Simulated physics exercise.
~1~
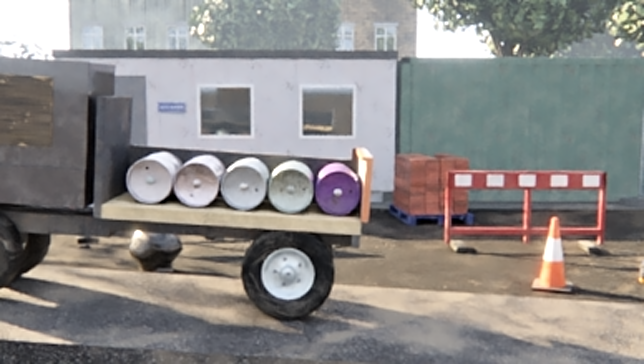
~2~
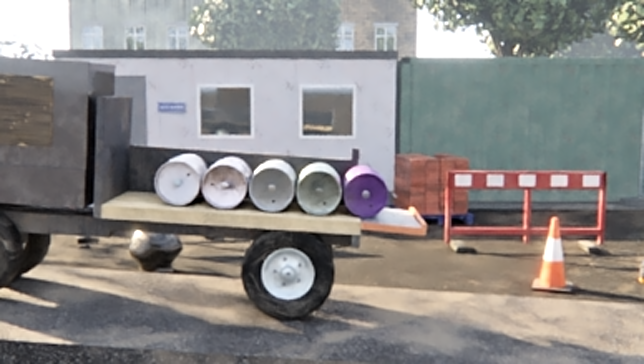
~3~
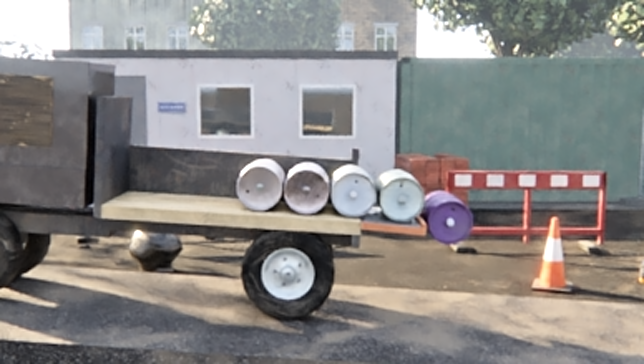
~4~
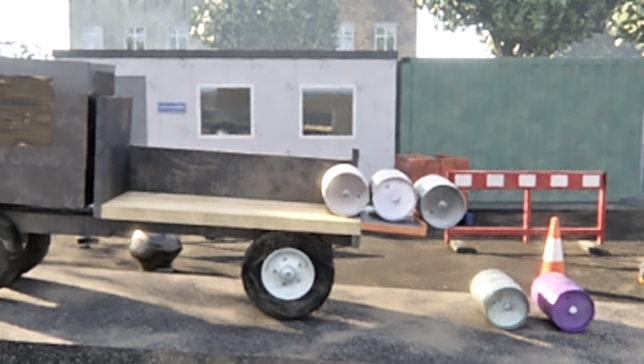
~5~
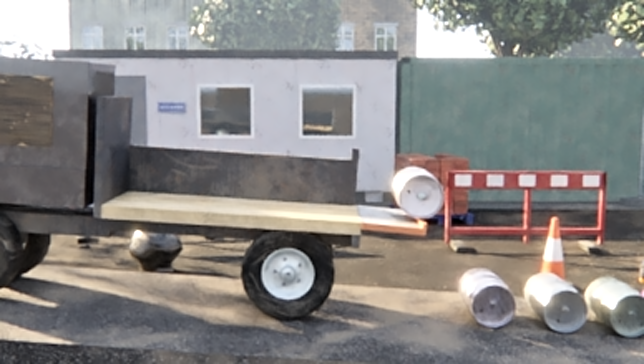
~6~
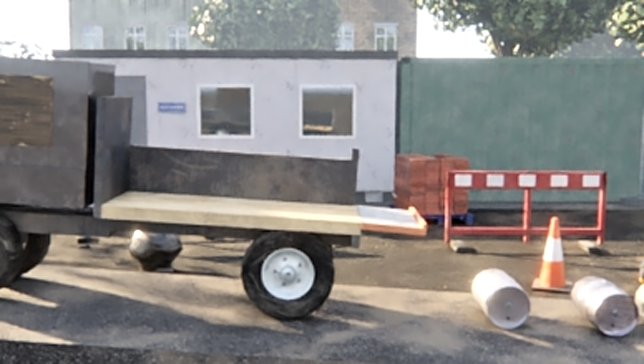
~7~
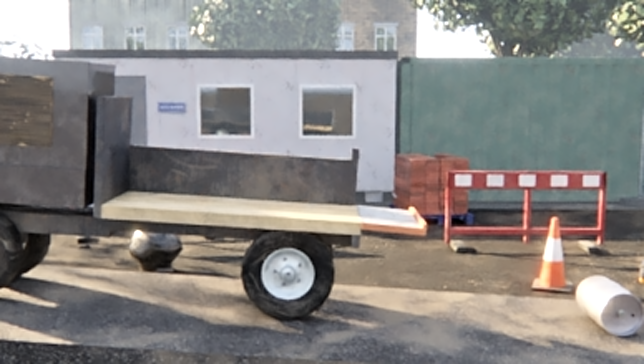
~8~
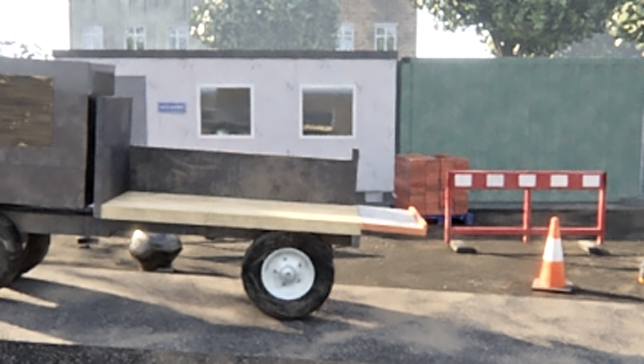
On a sloping roadside, the tailgate drops and five kegs roll right off a truck bed.
